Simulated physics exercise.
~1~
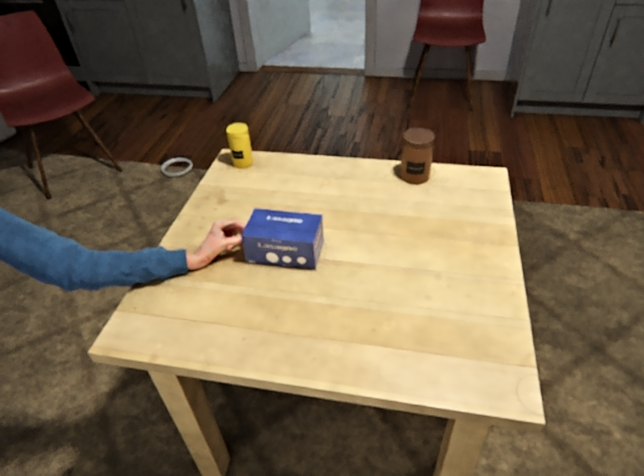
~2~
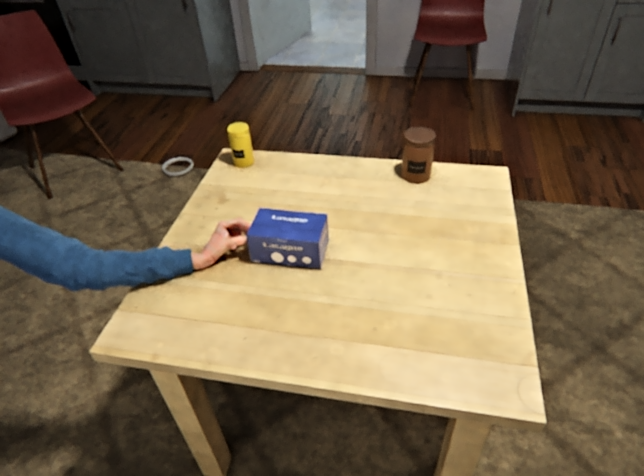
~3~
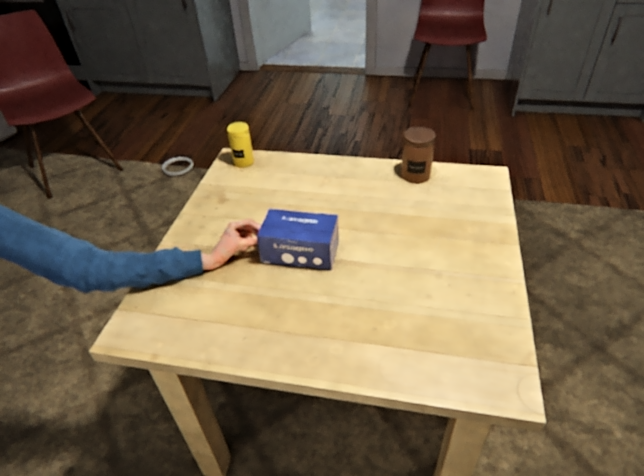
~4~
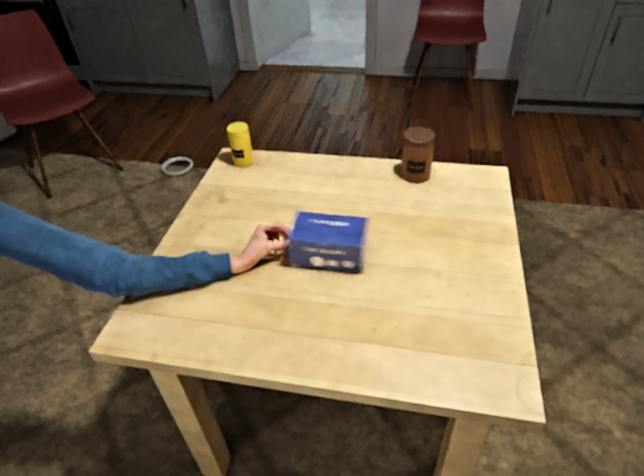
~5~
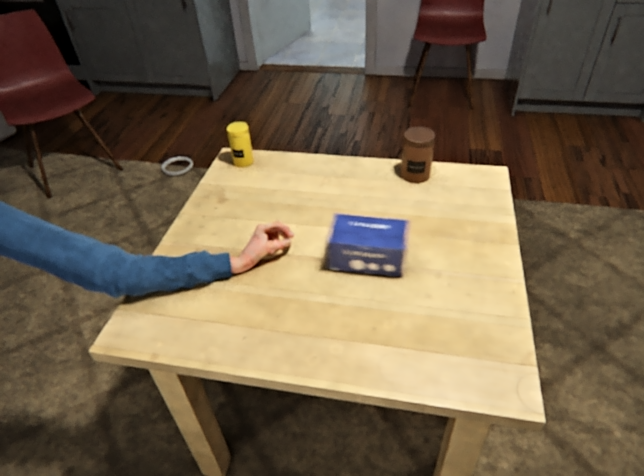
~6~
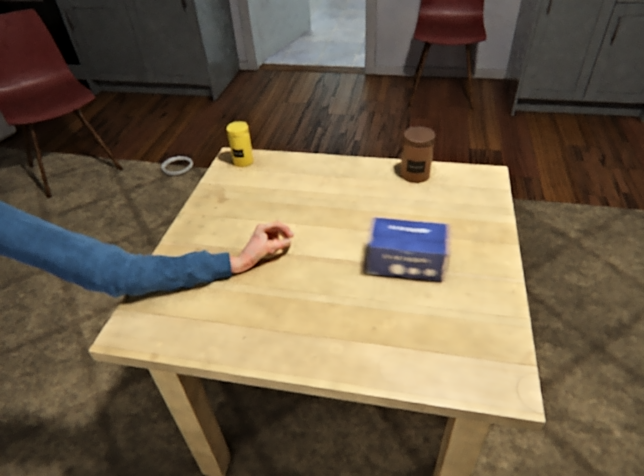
In a room with dark wooden flooring, grey cabinets and red chairs, a pale wooden table is seen from above at an angle. A blue box sits on the table beside a hand in a blue sleeve, with a yellow container at the far left and a brown one at the far right. The hand pushes the box rightward, then stays still as the box slides on away from it, while the camera holds steady.
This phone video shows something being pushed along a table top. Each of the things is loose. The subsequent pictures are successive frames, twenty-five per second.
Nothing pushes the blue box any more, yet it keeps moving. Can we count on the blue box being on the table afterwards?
I expect it to leave the table.
Then, 0.20 s later than the last frame, blue box now off the table.
Then, 0.40 s later than the last frame, things are still on the move.
When it is over, off the table, blue box.
